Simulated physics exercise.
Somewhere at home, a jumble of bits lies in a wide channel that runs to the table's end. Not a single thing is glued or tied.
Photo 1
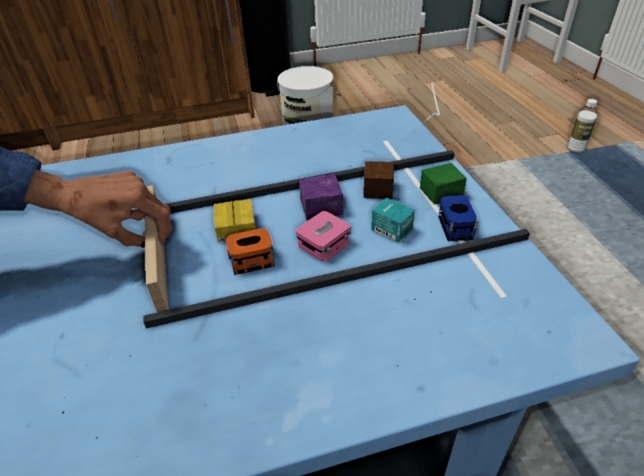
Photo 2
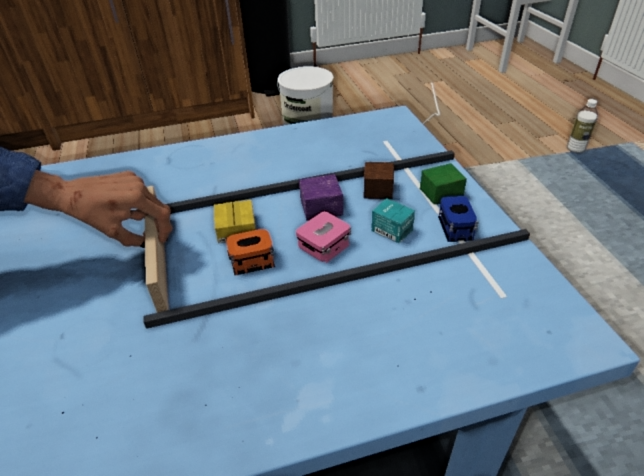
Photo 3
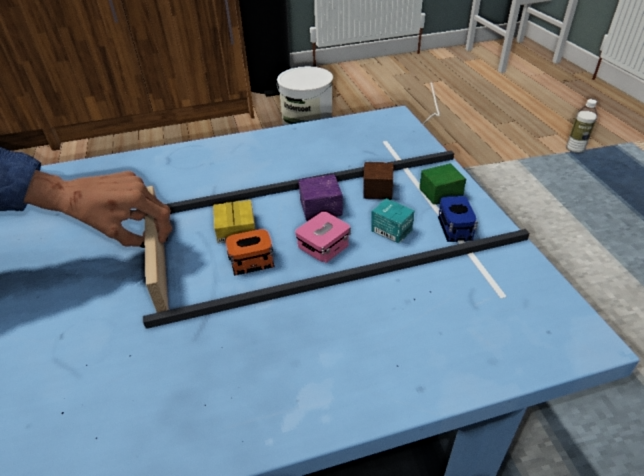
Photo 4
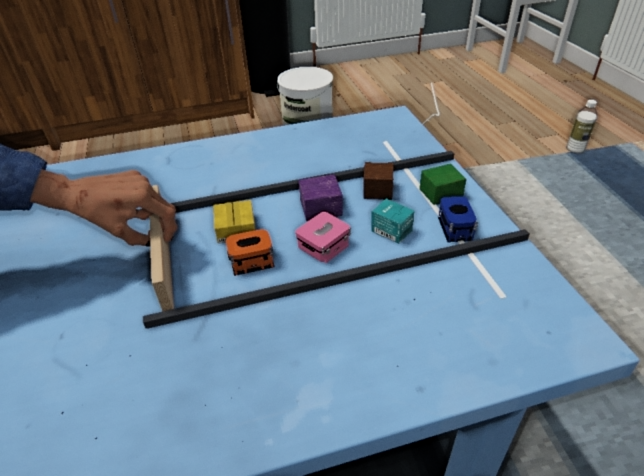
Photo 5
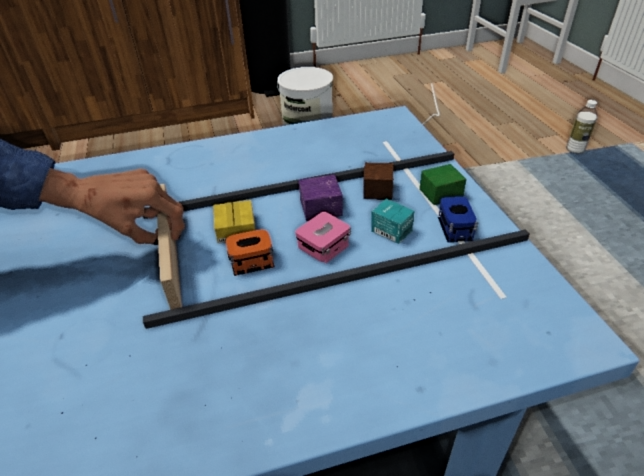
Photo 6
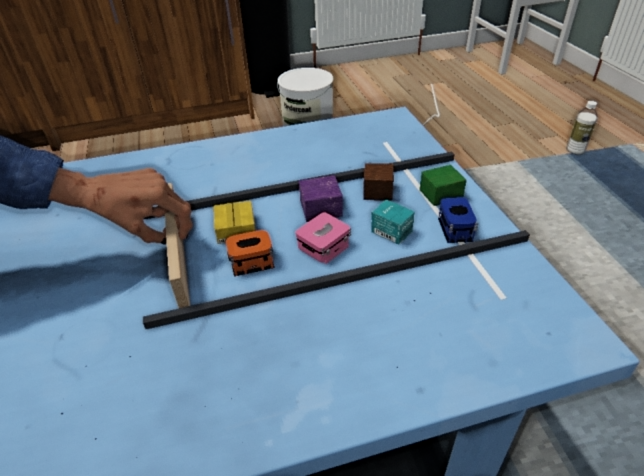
A hand holding a wooden board upright stayed still at first, then slid it slightly right between two black rails, toward the colourful blocks and little cases on the blue table, which did not move.
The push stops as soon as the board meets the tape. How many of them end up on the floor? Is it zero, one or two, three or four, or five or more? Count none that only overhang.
I would say three or four.
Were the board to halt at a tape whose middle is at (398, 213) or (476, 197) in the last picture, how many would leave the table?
In order, 1 then 8.
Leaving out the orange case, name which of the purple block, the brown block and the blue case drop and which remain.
The purple block? It does not drop. The brown block? It heads down. The blue case? It heads down.
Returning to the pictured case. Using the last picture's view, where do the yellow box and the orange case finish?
Okay, so first (438, 181), and next (463, 208).
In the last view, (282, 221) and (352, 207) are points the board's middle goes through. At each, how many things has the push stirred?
The count is 4 at the first point and 8 at the second.
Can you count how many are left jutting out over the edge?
It comes to 2.
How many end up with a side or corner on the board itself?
The answer is 2.
Early on, none off yet; green block at rest near (442, 185); blue case at rest near (457, 220); brown block at rest near (378, 182).
A while later, none off yet; green block at rest near (444, 185); blue case moving near (463, 218); brown block travelled about its own width near (403, 174).
Further along, none off yet; green block travelled about its own width near (478, 184); blue case leaning well over near (528, 215); brown block travelled well along near (459, 162).
Finally, the number that fall off is three or four; lost, turquoise box, brown block, blue case and green block.
